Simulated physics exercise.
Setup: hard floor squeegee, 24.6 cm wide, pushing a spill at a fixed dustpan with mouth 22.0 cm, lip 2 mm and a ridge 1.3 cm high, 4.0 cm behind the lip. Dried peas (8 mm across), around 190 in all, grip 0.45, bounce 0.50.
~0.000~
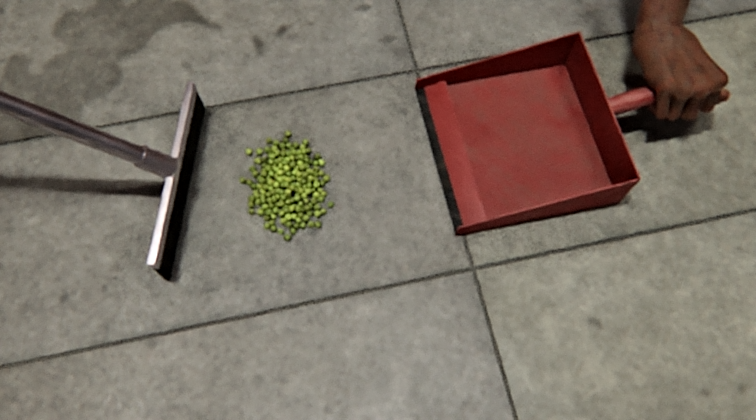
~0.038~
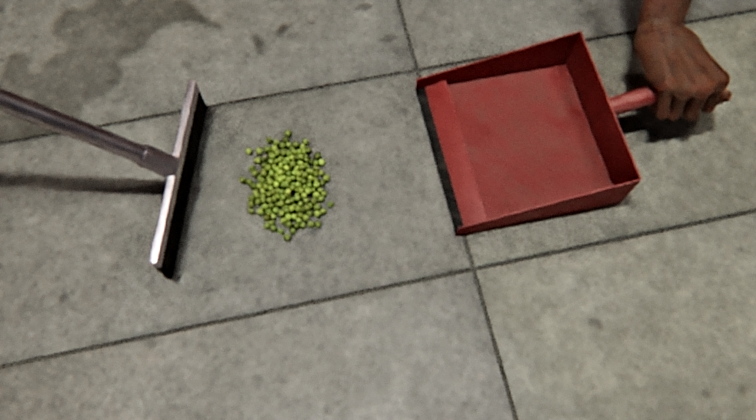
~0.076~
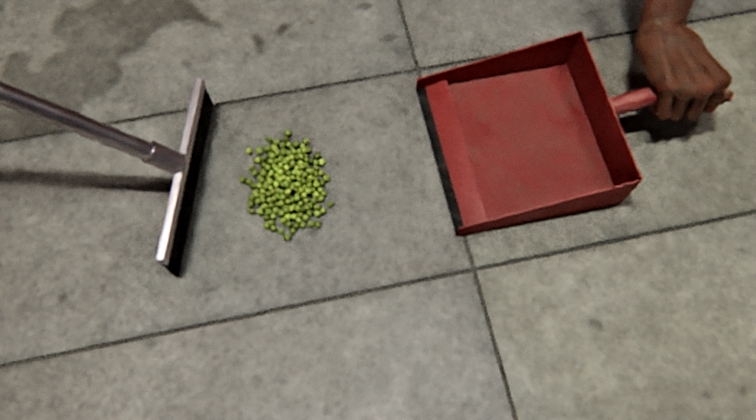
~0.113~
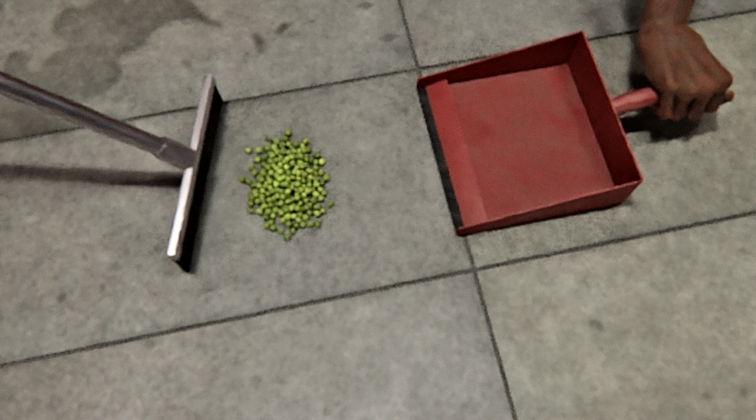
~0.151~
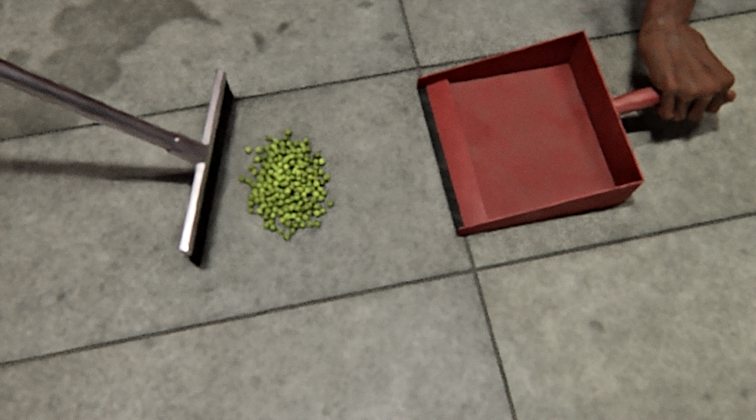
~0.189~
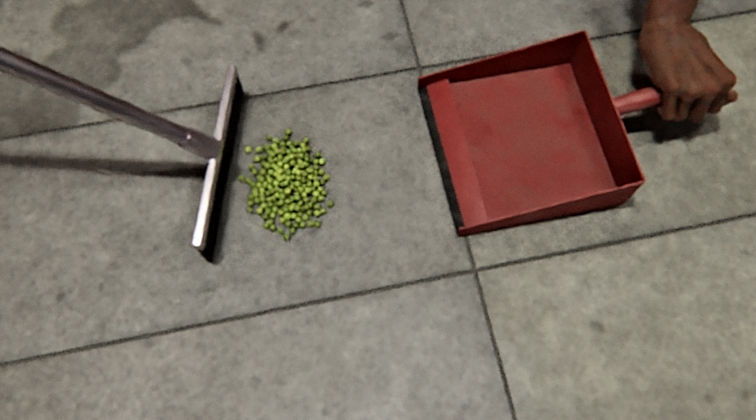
A long-handled squeegee slid a short way to the right across grey tiles, nearing a small, untouched pile of green peas, while a hand on the right gripped a red dustpan's handle.
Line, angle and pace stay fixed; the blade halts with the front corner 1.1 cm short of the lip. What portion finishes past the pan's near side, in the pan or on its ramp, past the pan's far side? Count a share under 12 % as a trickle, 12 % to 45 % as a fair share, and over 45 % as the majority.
In order: Past the pan's near side: Only a little, in the pan or on its ramp: Only a little, past the pan's far side: Only a little.
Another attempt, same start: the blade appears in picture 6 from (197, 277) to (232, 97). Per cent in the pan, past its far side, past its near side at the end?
Pan 15 % / far 0 % / near 35 %.
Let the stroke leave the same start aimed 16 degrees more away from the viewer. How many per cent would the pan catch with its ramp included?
Result: Close to 0 %, ramp counted.
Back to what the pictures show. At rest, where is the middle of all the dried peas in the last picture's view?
Resting centre estimate: Around (414, 170).
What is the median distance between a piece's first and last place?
That distance is close to 16 cm.
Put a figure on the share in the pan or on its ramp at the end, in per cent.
That works out at about 0 percent.
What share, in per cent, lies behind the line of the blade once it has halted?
Near 20 percent, give or take.
After 0.47 s, middle of the blade 16 cm from the lip; 0 % over the lip, far side 0 %, near side 0 %.
Then, at 0.66 s, middle of the blade 9 cm from the lip; 0 % over the lip, far side 0 %, near side 0 %.
After 0.96 s, middle of the blade 5 cm from the lip; 0 % over the lip, far side 5 %, near side 5 %.
In the end, at 1.4 s, near side 5 %, pan 0 %, far side 5 %, in front of the lip or behind the blade 95 %.
